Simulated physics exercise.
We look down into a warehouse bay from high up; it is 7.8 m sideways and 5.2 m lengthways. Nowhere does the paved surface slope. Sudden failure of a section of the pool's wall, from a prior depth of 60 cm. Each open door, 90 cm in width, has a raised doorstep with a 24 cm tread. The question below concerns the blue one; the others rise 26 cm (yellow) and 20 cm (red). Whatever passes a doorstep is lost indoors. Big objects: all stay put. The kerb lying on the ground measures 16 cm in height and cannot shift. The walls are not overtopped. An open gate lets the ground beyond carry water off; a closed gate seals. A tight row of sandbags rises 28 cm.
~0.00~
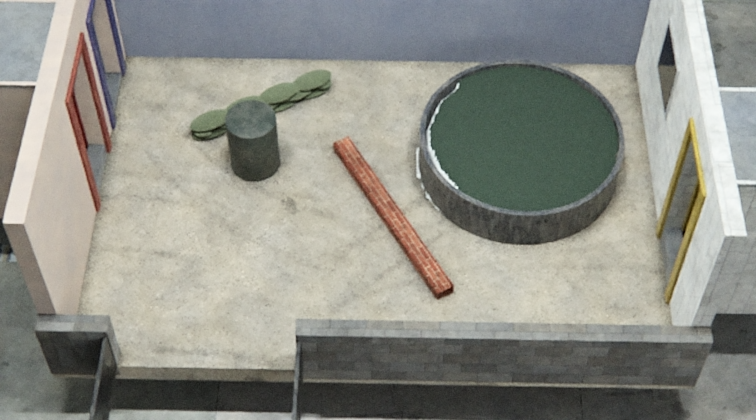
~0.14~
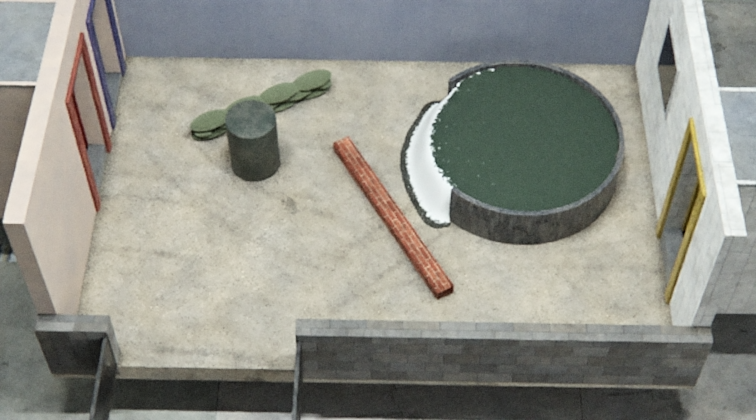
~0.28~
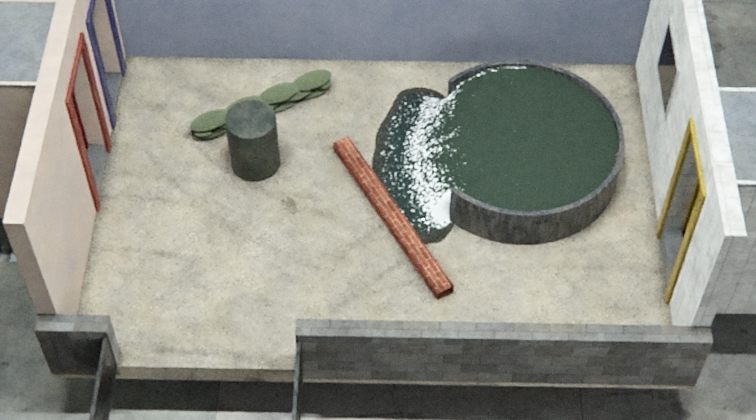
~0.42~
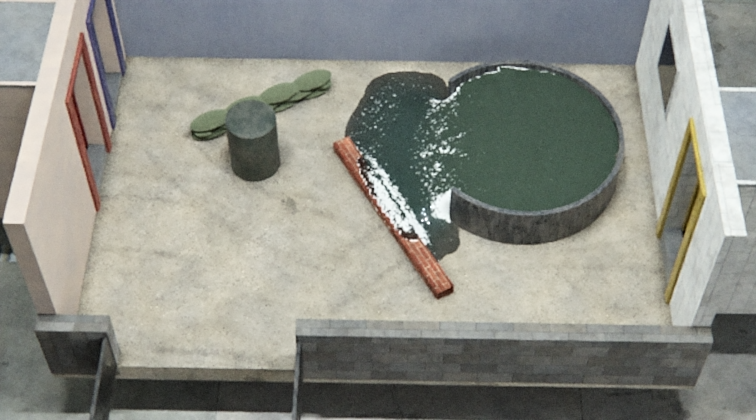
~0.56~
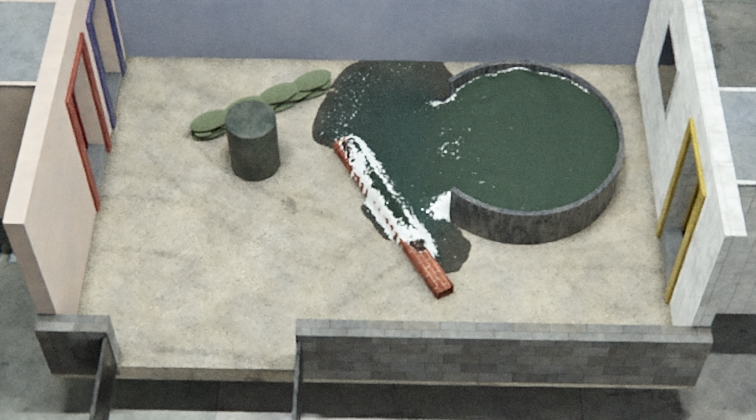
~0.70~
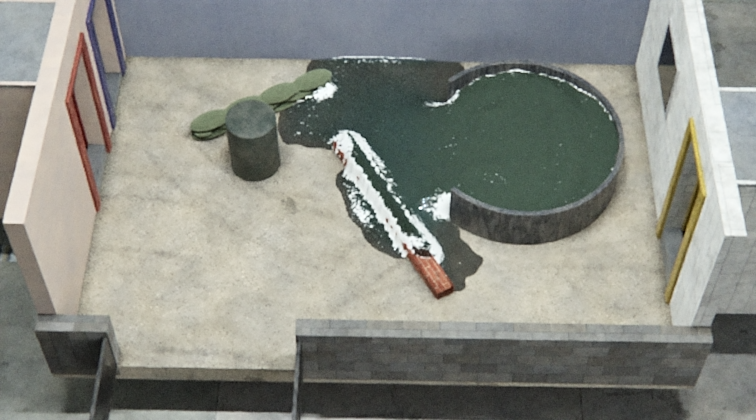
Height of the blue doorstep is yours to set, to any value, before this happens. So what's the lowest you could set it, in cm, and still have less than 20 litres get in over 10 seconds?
Some 14 cm would be the lowest.
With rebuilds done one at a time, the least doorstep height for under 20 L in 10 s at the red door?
At the red door you'd want roughly 8.5 cm.
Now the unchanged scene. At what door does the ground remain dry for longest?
The yellow one.
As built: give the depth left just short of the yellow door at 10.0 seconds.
Depth: Near 11.5 cm.
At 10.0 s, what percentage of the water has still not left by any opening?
I'd estimate some 80 in a hundred.
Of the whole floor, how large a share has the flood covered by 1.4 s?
Wet: Close to 35 %.
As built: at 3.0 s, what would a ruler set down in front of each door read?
Depth at yellow 0 cm, at red 14 cm, at blue 18 cm.
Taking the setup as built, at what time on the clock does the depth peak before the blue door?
Approximately 3.6 s.
After 1.4 s water covers 35 % of the floor, deepest (42 cm) near (383, 189); it has not reached the blue door.
After 3.0 s water covers 80 % of the floor, deepest (32 cm) near (324, 102); 18 cm at the blue door, 0 litres in over its 9 cm doorstep.
After 10.0 s water covers 95 % of the floor, deepest (16 cm) near (663, 278); 5 cm at the blue door, 81 litres in over its 9 cm doorstep.
At the blue door as built, the water arrived by 2.3 s and peaked near 19 cm at 3.6 s.
With a doorstep of 11.5 cm, 42 litres would have come in within the 10 s; with 15.5 cm, 10 litres. So under 20 litres takes about 14 cm.
